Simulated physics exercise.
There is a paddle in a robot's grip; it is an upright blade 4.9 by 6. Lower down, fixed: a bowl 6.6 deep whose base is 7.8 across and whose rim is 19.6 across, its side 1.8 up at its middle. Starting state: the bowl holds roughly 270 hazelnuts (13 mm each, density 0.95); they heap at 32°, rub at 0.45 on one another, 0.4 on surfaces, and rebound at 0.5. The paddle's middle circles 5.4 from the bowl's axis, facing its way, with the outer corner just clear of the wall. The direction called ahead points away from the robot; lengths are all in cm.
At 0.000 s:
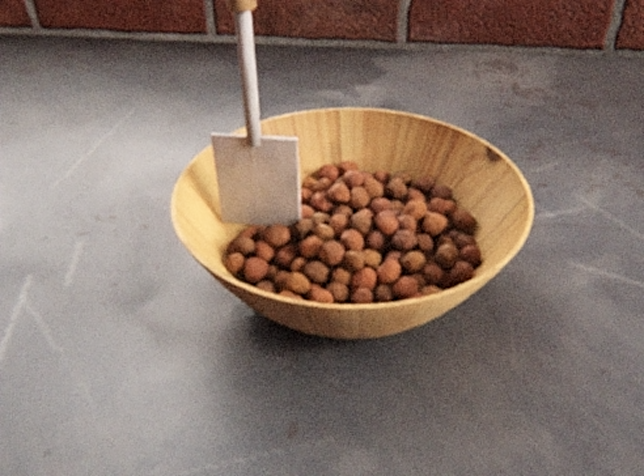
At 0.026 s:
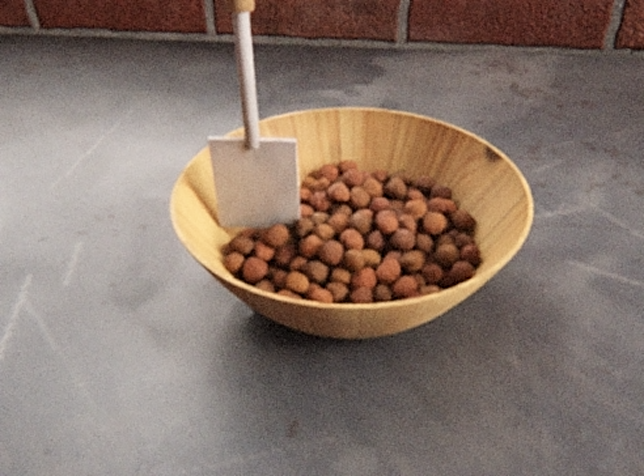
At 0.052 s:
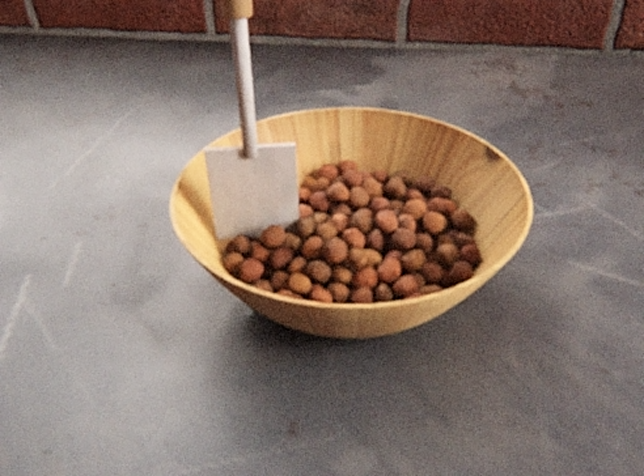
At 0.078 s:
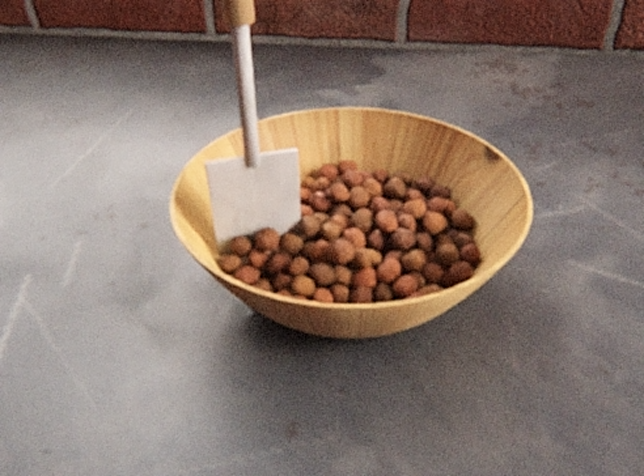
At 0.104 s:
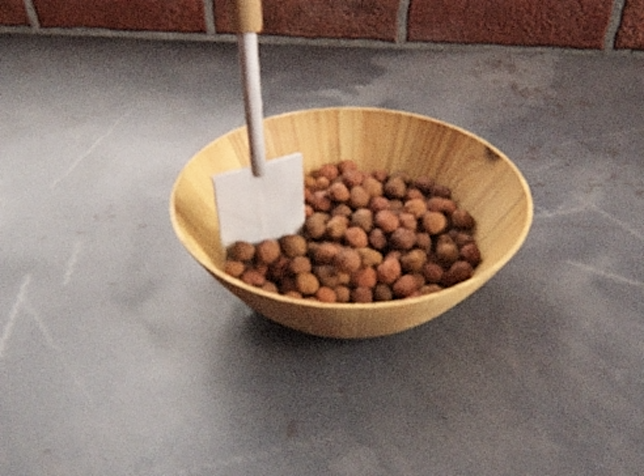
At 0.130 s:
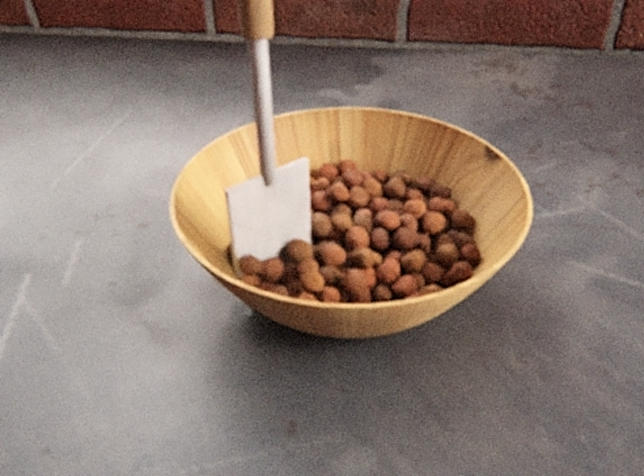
A white paddle pushes slowly through brown nuts along the left side of a wooden bowl.
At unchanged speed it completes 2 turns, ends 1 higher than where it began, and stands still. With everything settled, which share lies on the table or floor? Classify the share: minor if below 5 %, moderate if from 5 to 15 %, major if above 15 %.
Moderate, from 5 to 15 %.
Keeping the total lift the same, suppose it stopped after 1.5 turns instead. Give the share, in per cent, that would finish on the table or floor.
5 %.
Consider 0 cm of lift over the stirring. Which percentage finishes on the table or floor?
Around 15 %.
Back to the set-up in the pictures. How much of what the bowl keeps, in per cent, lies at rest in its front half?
I'd say around 50 per cent.
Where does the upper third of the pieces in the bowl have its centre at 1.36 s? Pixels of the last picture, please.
Estimated centre: (396, 216).
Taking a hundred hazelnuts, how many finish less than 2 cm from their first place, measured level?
Result: Close to 45 per cent of the load.
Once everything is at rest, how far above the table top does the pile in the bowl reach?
Measured height: Some 5.5 cm.
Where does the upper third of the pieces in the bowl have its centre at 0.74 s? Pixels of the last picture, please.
Roughly at (274, 203).
After 0.74 s, 313° round, highest piece 8 above the table; 252 in the bowl, 9 on the table or floor, 6 in flight or on the tool.
After 1.36 s, 219° round, highest piece 7 above the table; 245 in the bowl, 22 on the table or floor.
After 1.87 s, 0° round, highest piece 5 above the table; 244 in the bowl, 23 on the table or floor.
After 2.57 s, 0° round, highest piece 5 above the table; 244 in the bowl, 23 on the table or floor.
At rest, 244 in the bowl, 23 on the table or floor. That is 9 % on the table or floor.
